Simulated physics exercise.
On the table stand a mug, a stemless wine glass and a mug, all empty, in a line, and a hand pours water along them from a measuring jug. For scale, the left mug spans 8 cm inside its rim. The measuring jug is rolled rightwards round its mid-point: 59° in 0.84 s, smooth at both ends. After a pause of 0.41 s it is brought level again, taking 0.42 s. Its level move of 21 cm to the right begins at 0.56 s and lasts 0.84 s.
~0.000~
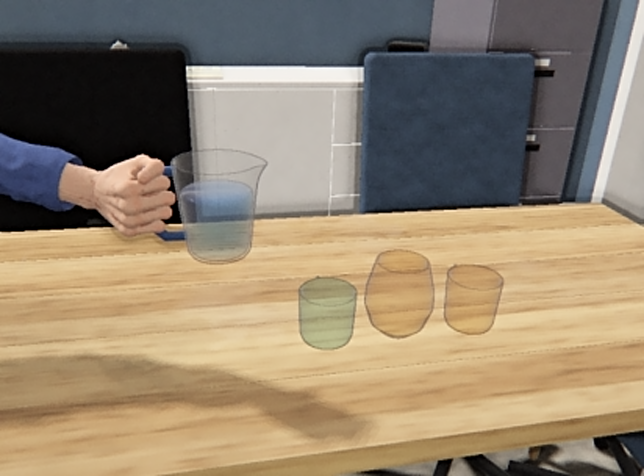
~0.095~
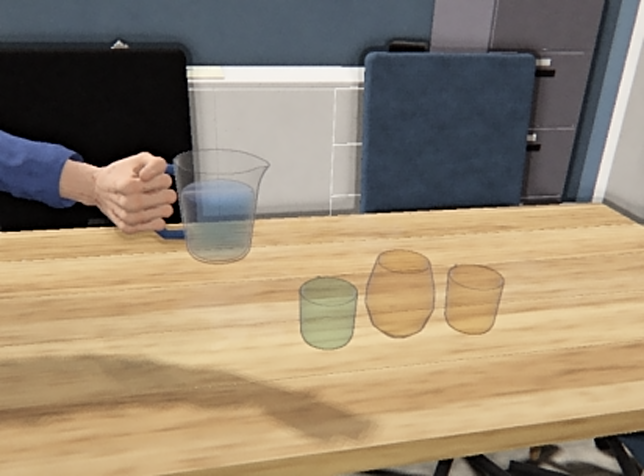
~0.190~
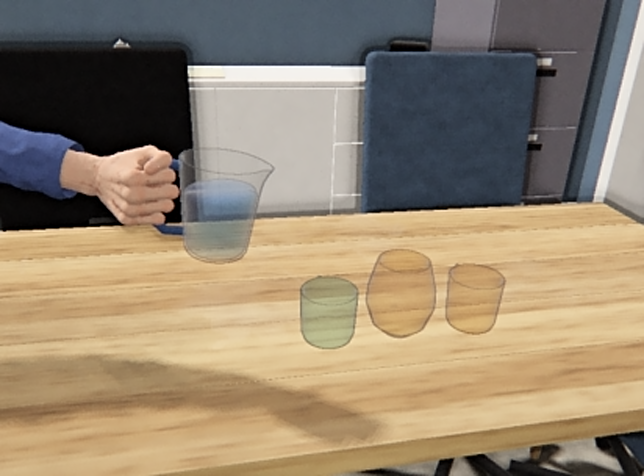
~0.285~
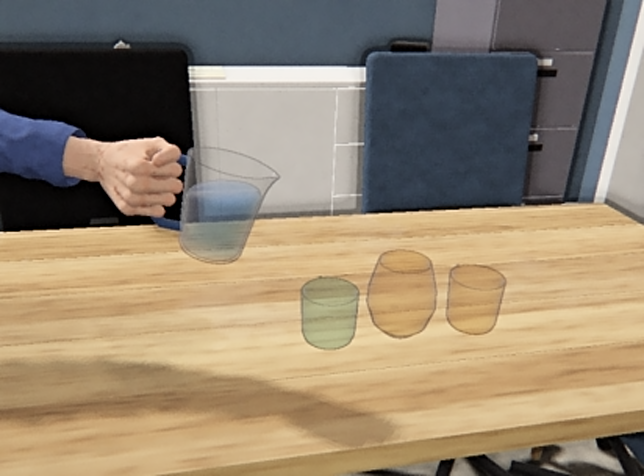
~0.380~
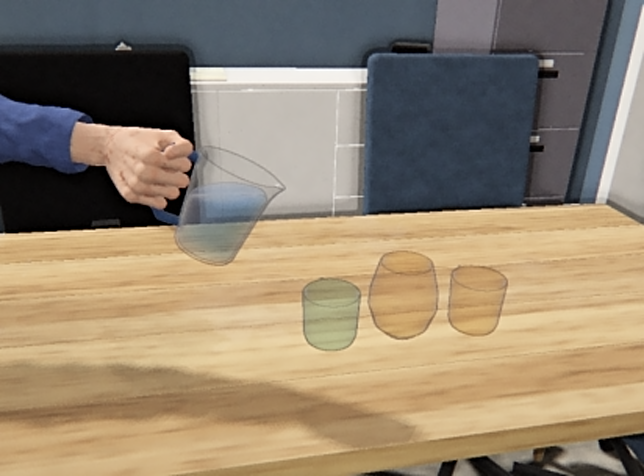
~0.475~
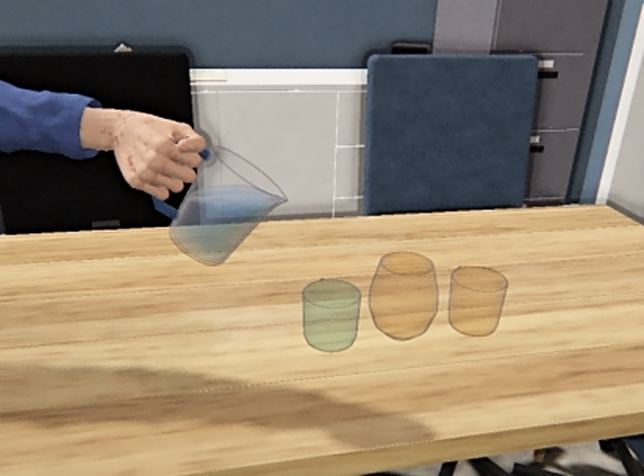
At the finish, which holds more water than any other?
The right one.
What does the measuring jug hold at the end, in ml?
Some 260 ml.
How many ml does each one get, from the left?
Roughly 20 ml left, 50 ml middle, 90 ml right.
By 0.80 s the tilt is 59° and from the left they hold 10 ml, 0 ml, 0 ml, the measuring jug 435 ml, and 0 ml is on the table.
By 1.03 s the tilt is 59° and from the left they hold 20 ml, 20 ml, 0 ml, the measuring jug 370 ml, and 10 ml is on the table.
By 1.28 s the tilt is 58° and from the left they hold 20 ml, 50 ml, 25 ml, the measuring jug 290 ml, and 30 ml is on the table.
By 1.54 s the tilt is 12° and from the left they hold 20 ml, 50 ml, 90 ml, the measuring jug 260 ml, and 30 ml is on the table.
At rest from the left they hold 20 ml, 50 ml, 95 ml, the measuring jug 260 ml, and 40 ml is on the table.
